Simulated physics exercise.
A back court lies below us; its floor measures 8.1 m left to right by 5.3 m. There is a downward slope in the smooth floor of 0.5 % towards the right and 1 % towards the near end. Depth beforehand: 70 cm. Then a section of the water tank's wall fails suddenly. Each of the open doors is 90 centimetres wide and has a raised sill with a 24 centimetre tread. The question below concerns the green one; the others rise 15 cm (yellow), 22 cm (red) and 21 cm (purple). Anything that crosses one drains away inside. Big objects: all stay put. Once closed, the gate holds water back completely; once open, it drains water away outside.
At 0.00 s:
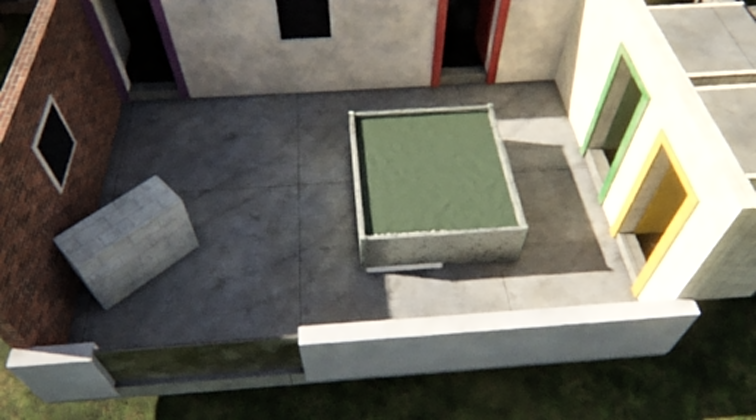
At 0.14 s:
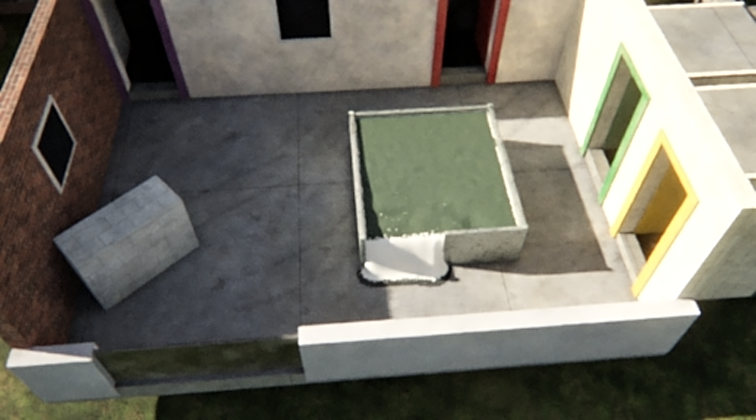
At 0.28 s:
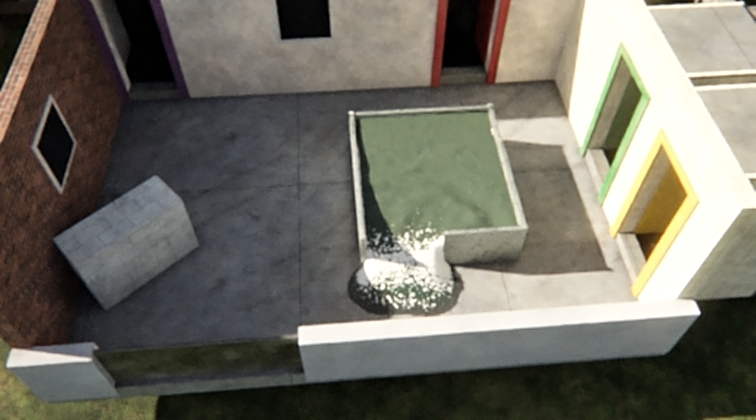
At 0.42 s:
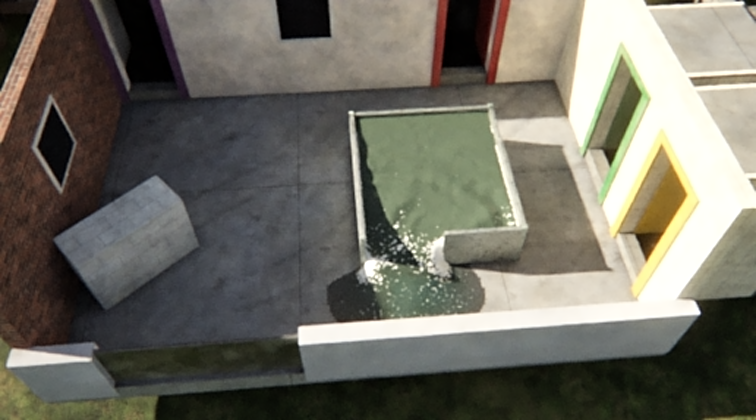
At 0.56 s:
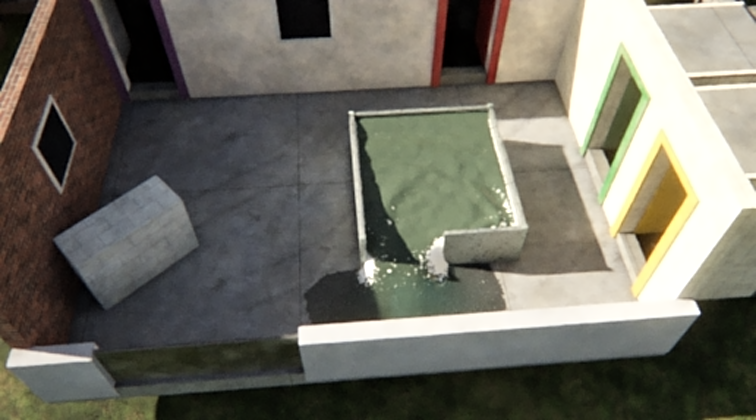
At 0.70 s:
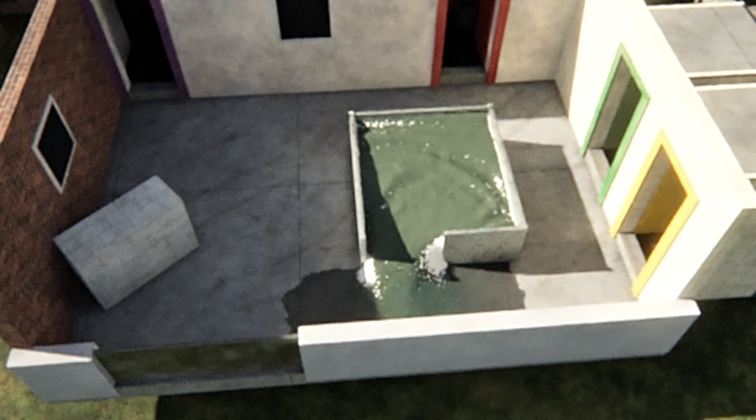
Green water burst through a gap at the near left corner of a raised square tank in a courtyard, splashed white onto the grey floor, and spread in a dark pool along the low front wall.
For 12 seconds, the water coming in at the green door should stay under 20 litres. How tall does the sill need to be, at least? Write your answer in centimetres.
Close to 6.5 cm is just enough.
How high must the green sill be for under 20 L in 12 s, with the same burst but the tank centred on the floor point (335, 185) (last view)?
That setup calls for roughly 7.0 cm.
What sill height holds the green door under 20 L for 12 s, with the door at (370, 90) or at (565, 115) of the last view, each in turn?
Minimums: Roughly 10.0 cm and 9.5 cm.
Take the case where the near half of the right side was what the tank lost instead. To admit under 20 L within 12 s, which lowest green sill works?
Some 30 centimetres.
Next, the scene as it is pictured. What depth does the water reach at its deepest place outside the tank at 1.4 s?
About 53 cm.
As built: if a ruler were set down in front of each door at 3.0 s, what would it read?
Depths in cm: Yellow 25, red 0, green 10, purple 0.
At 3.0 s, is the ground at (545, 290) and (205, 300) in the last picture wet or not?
Taking them in turn, they come out submerged and submerged.
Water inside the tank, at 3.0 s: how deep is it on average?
It averages roughly 36 centimetres.
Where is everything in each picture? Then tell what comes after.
In the first picture, still water, 70 cm deep, in the water tank at (432, 170); the green door at (610, 135) is dry.
In the second picture, the front is at (439, 282), 0.3 m from the gap at (403, 254); 0.3 m2 of floor is wet, 70 cm left at the back.
In the third picture, the gap is at (403, 256), the front 0.8 m out at (405, 309); the back of the water tank holds 70 cm.
In the fourth picture, the gap is at (403, 257), the front 1.4 m out at a hidden place; the back of the water tank holds 70 cm.
In the fifth picture, water pours out at (403, 257) and has run 1.4 m, to a hidden place; about 8 cm deep outside, 70 cm at the back.
In the sixth picture, the gap is at (403, 256), the front 1.7 m out at a hidden place; the back of the water tank holds 65 cm; 2.7 m in a straight line remain to the green door at (610, 135).
After 1.4 s water covers 15 % of the floor, deepest (53 cm) near (410, 348); it has not reached the green door.
After 3.0 s water covers 40 % of the floor, deepest (41 cm) near (89, 372); 10 cm at the green door, 0 litres in over its 22 cm sill.
After 12.0 s water covers 95 % of the floor, deepest (17 cm) near (547, 82); 12 cm at the green door, 0 litres in over its 22 cm sill.
At the green door as built, the water arrived by 2.5 s and peaked near 12 cm at 12.0 s.
Run again over the same 12 s with other heights there, 25 litres in over 6 cm, 9 litres over 8 cm. The limit of 20 litres is kept from about 6.5 cm up.
